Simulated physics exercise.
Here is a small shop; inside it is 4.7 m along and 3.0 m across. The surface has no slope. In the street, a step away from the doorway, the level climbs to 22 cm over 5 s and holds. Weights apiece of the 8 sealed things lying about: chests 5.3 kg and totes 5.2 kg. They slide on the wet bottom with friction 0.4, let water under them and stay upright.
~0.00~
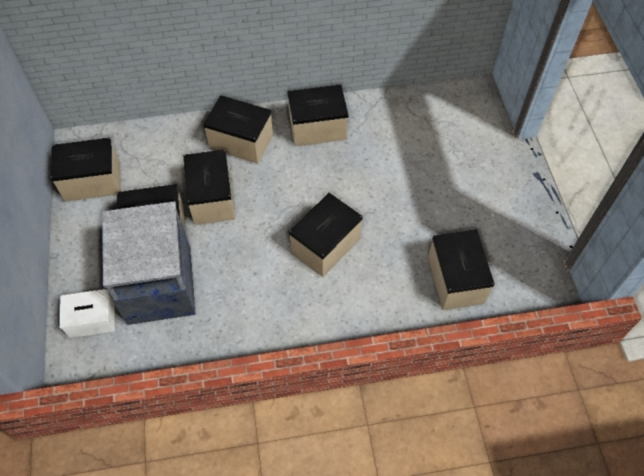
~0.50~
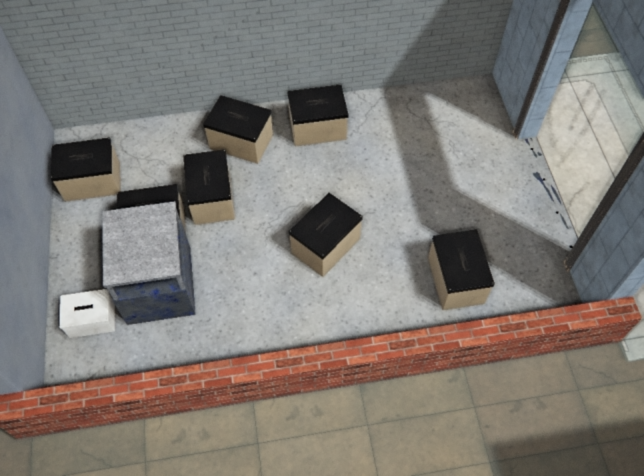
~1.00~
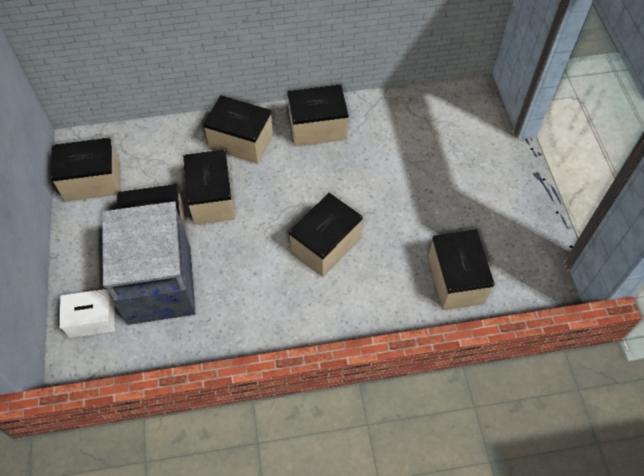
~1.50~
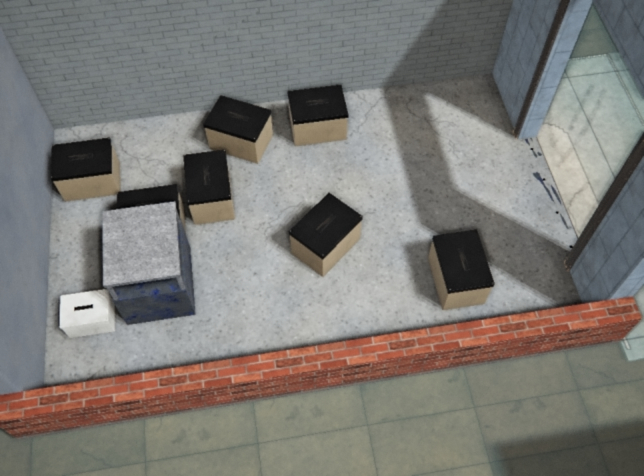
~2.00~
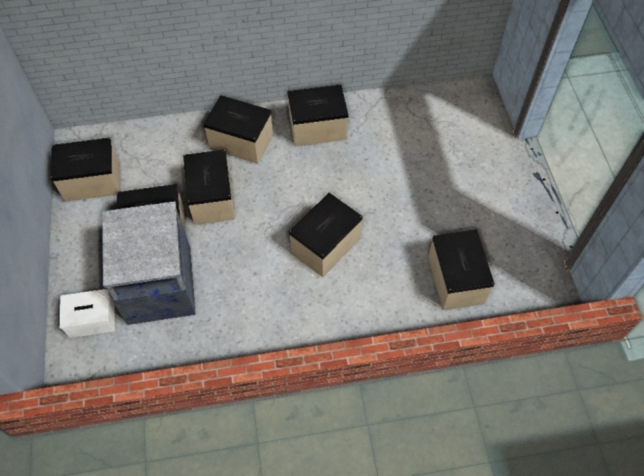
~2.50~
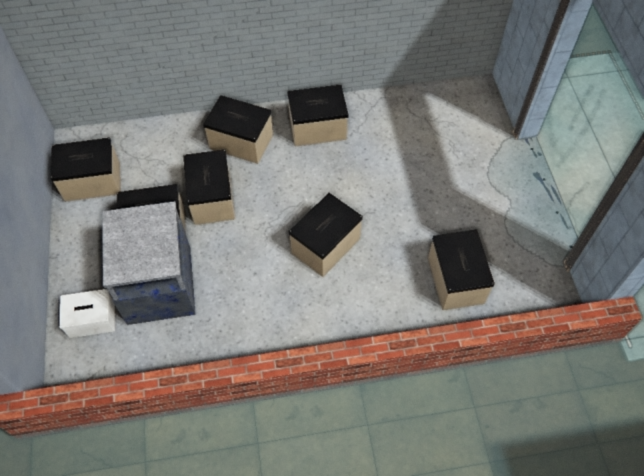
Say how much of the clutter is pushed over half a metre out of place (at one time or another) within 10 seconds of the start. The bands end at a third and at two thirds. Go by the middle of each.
It is two thirds or above.
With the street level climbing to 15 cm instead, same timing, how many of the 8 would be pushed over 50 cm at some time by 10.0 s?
In that case 6 of them.
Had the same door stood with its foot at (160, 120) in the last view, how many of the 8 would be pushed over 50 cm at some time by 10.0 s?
In that case 6 of them.
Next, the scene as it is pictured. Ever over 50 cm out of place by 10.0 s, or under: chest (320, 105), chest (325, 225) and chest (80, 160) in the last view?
In turn: Past it, more, short of it.
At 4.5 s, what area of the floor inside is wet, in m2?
Roughly 5.5 m2.
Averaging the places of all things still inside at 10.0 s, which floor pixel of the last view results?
Near (128, 213).
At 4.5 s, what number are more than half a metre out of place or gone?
I count 0.
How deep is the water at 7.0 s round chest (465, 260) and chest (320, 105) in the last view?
Roughly 8 and 8 cm.
After 3.5 s 0 of 8 are over 50 cm from their spots; 0 afloat.
After 4.5 s 0 of 8 are over 50 cm from their spots; 0 afloat.
After 7.0 s 6 of 8 are over 50 cm from their spots; 5 afloat.
After 10.0 s 4 of 8 are over 50 cm from their spots, and 6 have been at some point; 8 afloat.
